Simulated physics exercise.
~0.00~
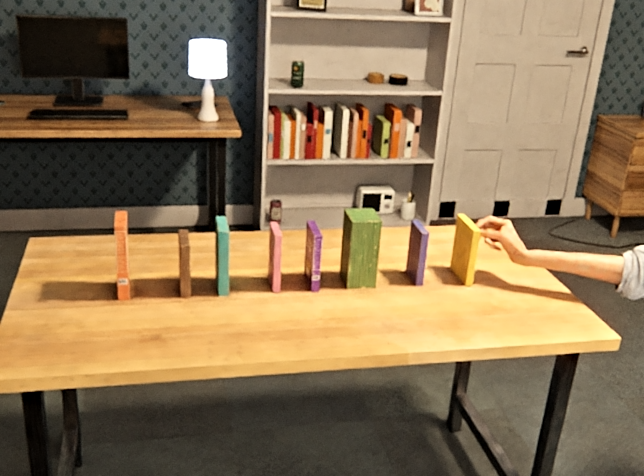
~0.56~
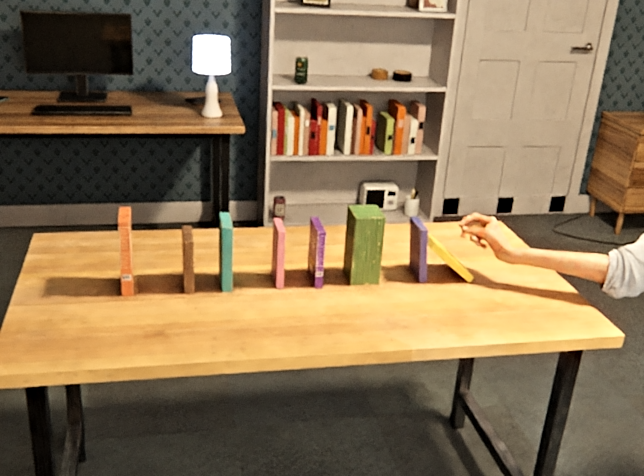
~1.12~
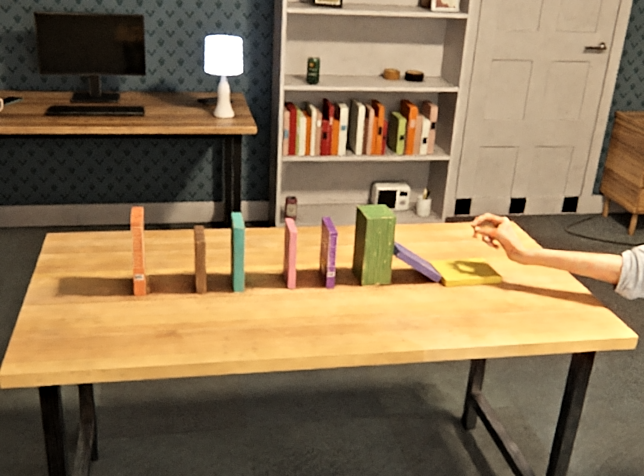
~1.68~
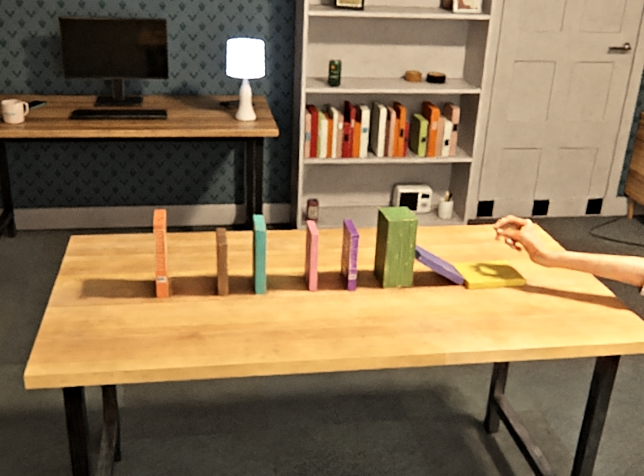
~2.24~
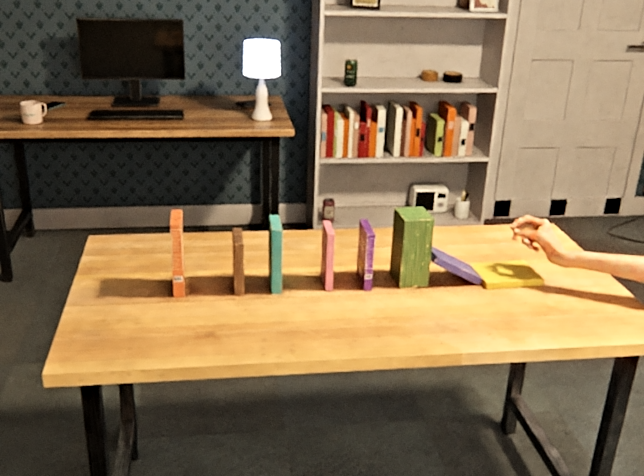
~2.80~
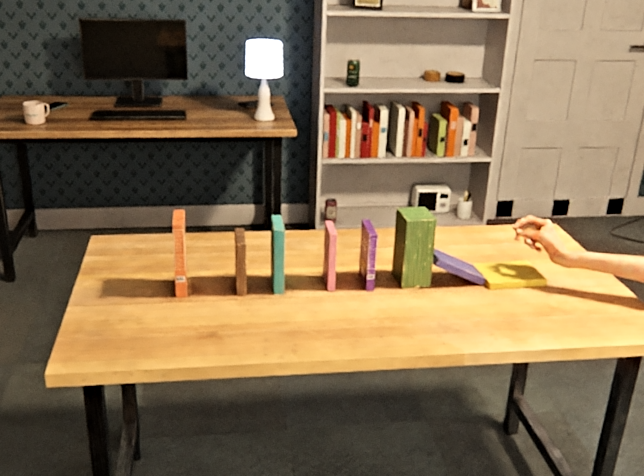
Yellow board tipped by a hand knocks over a blue block, which rests against the green block, leaving the others standing.
